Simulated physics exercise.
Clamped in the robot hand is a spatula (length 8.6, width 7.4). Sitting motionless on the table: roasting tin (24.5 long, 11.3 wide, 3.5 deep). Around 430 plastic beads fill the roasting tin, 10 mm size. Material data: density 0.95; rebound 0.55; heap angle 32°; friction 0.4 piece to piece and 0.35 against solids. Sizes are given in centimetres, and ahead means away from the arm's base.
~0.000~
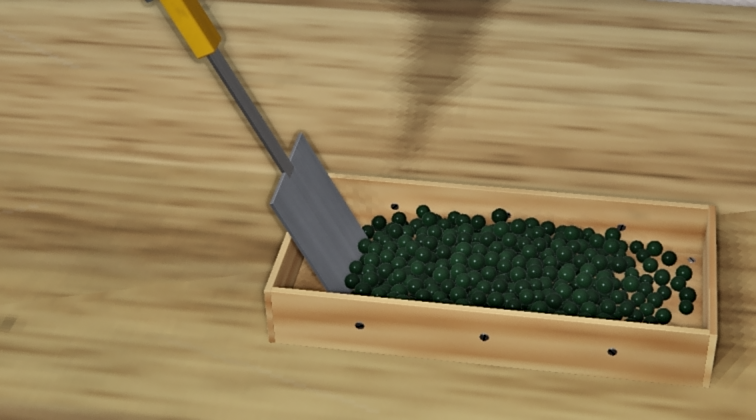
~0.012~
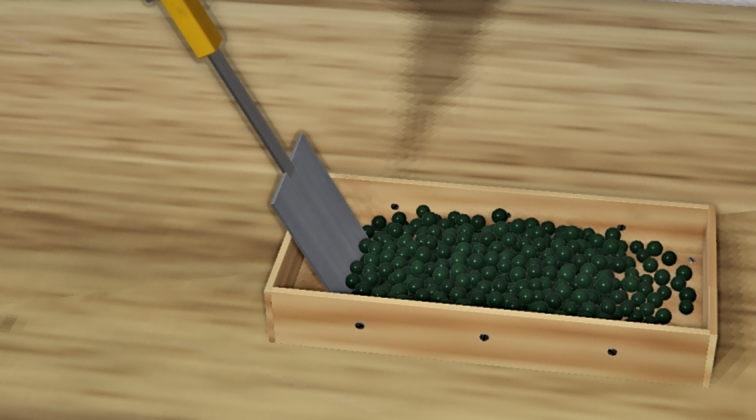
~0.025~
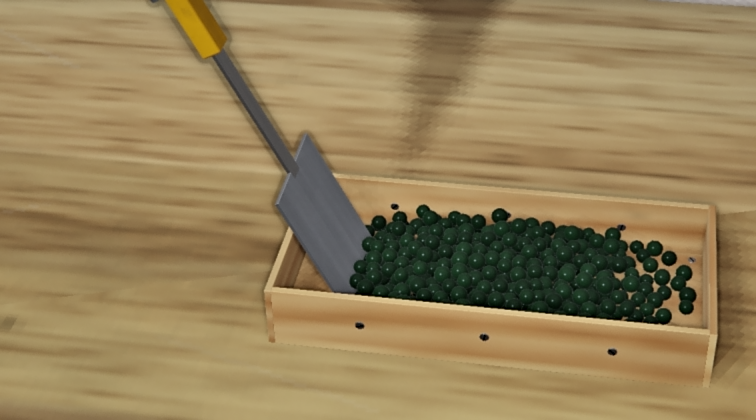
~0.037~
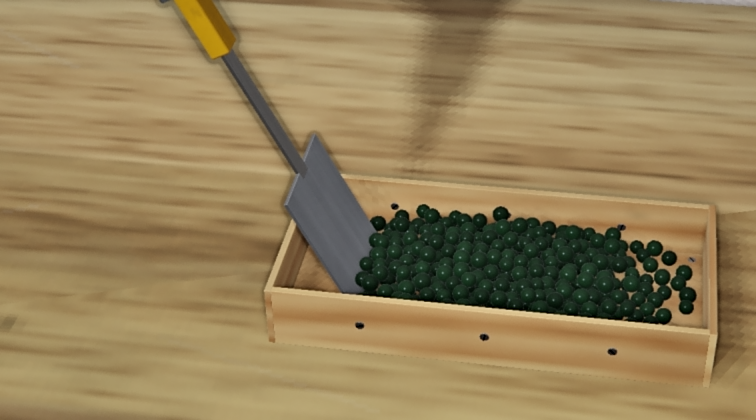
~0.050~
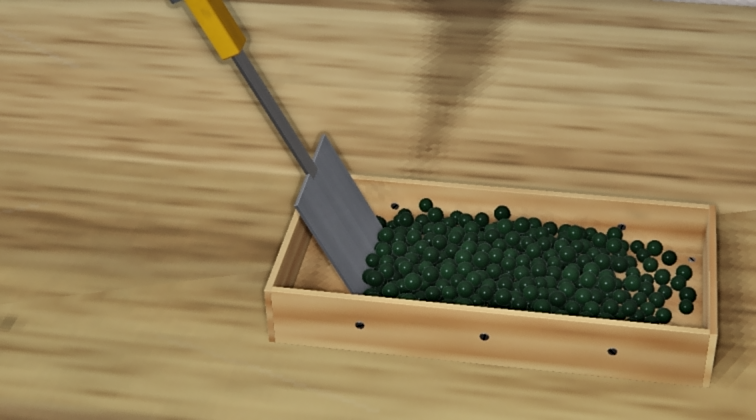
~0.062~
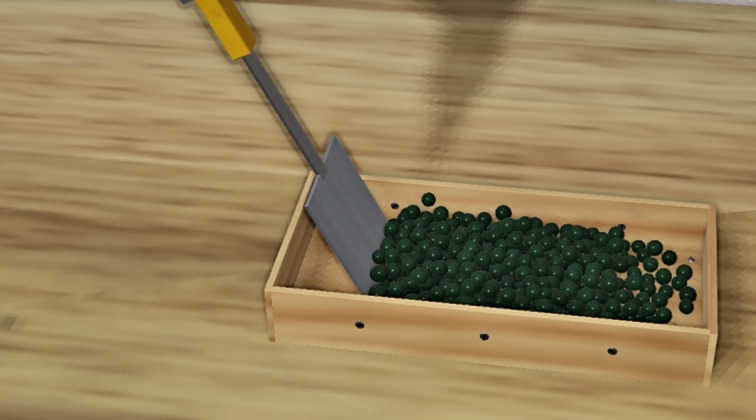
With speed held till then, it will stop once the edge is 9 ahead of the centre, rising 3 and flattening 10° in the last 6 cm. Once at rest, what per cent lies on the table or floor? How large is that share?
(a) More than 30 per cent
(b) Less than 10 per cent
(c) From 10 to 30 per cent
Answer: C.
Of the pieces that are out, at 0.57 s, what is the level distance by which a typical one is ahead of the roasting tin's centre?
I reckon roughly 16 centimetres.
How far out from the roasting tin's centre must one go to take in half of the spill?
Close to 22 cm from the centre.
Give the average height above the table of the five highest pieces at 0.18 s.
About 5 cm.
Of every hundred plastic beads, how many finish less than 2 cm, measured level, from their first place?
About 20 percent.
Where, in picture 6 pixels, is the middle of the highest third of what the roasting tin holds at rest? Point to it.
About (674, 265).
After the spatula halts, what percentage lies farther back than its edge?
I'd guess around 45 in a hundred.
By 0.18 s, sloping 63°, highest piece 5 above the table; 431 in the roasting tin.
By 0.31 s, sloping 59°, highest piece 8 above the table; 430 in the roasting tin, 1 on the blade or in flight.
By 0.57 s, sloping 53°, highest piece 5 above the table; 344 in the roasting tin, 84 on the table or floor, 3 on the blade or in flight.
By 1.62 s, sloping 53°, highest piece 5 above the table; 340 in the roasting tin, 91 on the table or floor.
Final count, 340 in the roasting tin, 91 on the table or floor. That is 21 % on the table or floor.
